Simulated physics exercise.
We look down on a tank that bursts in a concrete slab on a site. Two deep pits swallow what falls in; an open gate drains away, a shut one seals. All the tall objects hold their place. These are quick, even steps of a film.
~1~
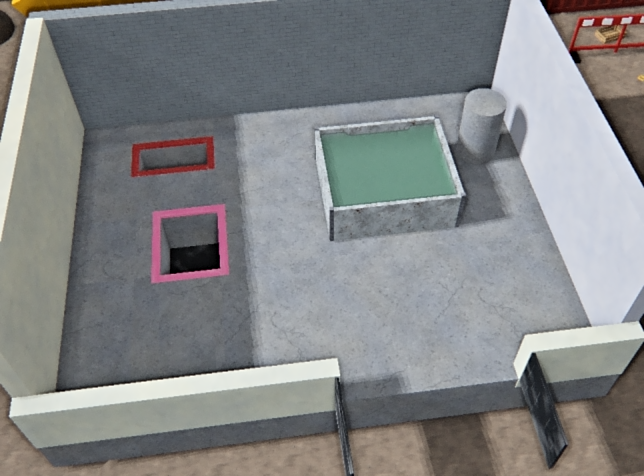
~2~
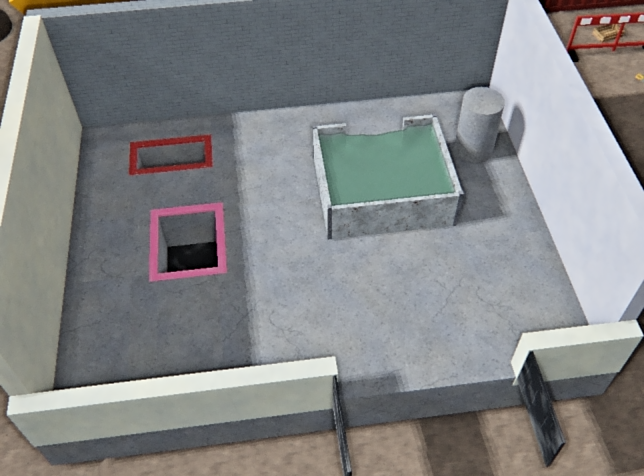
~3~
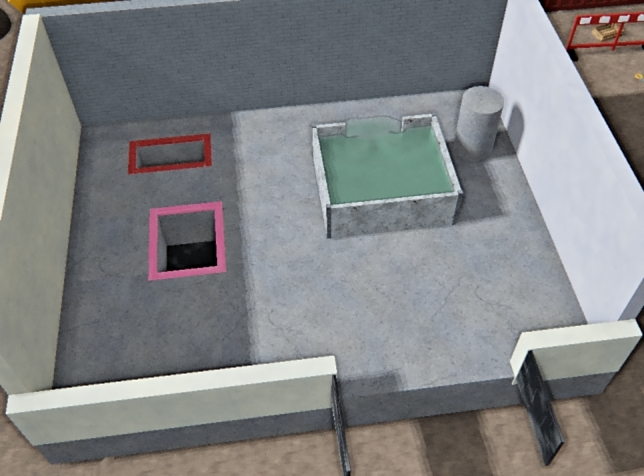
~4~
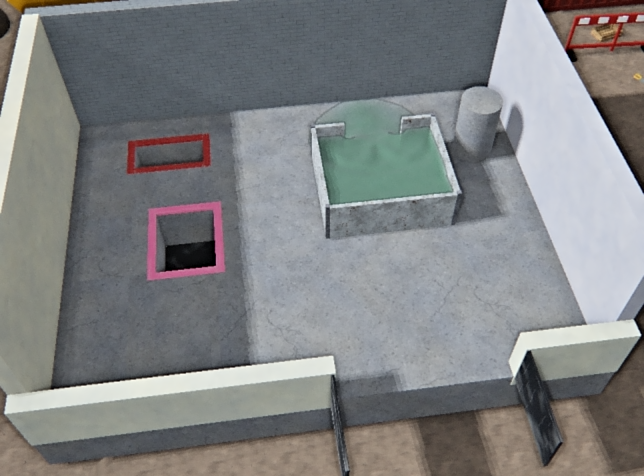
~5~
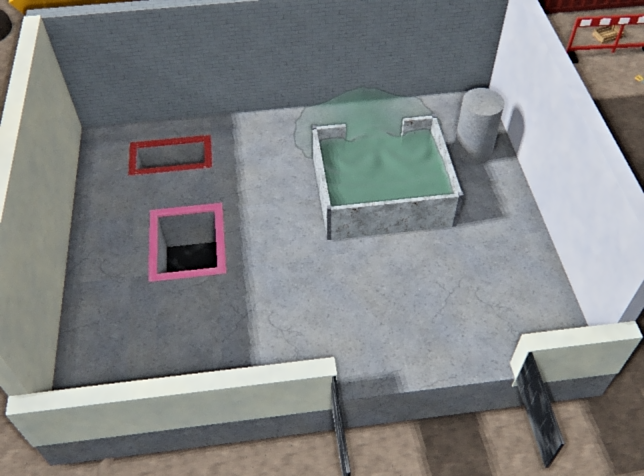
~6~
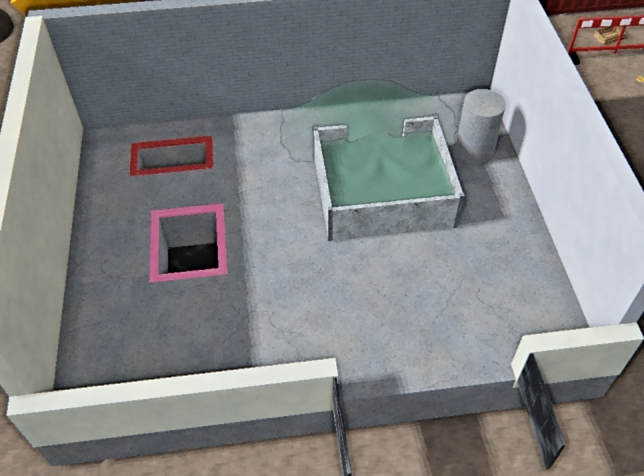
Green water poured out through a gap that opened in the far side of the square tank, then spread in a widening pool across the concrete toward the back wall and out to both sides.
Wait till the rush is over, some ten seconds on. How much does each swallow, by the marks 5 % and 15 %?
One by one: The gate takes from 5 to 15 %; the pink pit takes from 5 to 15 %; the red pit takes over 15 %.
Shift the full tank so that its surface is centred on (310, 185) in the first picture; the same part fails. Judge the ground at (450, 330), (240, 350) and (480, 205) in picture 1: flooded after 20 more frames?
One after the other: Dry, free of water, flooded.
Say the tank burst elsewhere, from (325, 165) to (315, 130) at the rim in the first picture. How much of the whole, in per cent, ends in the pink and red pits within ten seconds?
Roughly, in per cent: Pink 25, red 35.
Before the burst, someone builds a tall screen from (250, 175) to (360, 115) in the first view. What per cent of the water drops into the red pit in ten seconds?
Per cent: Red 6.
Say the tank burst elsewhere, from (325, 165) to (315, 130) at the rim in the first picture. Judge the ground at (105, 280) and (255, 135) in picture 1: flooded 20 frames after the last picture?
As listed: Under water, awash.
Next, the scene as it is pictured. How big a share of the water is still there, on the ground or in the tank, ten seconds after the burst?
Close to 68 %.
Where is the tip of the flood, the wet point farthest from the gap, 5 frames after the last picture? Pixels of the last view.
Around (207, 120).
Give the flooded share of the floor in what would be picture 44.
Some 65 per cent.
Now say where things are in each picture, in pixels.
In the first frame, the water tank at (387, 165) is whole and still.
In the second frame, the front is at a hidden place, out from the gap on the water tank's far side.
In the third frame, water pours out on the water tank's far side and has run to (381, 119).
In the fourth frame, the front is at (364, 100), out from the gap on the water tank's far side.
In the fifth frame, water pours out on the water tank's far side and has run to (408, 98).
In the sixth frame, the front is at (288, 110), out from the gap on the water tank's far side.
A moment on, water covers 15 % of the floor; the gate 0 %, the pink pit 0 %, the red pit 0 %.
Next, water covers 25 % of the floor; the gate 0 %, the pink pit 0 %, the red pit 2 %.
Then, water covers 45 % of the floor; the gate 0 %, the pink pit 1 %, the red pit 7 %.
Later, water covers 65 % of the floor; the gate 2 %, the pink pit 3 %, the red pit 12 %.
In the end, water covers 80 % of the floor; the gate 7 %, the pink pit 7 %, the red pit 18 %.
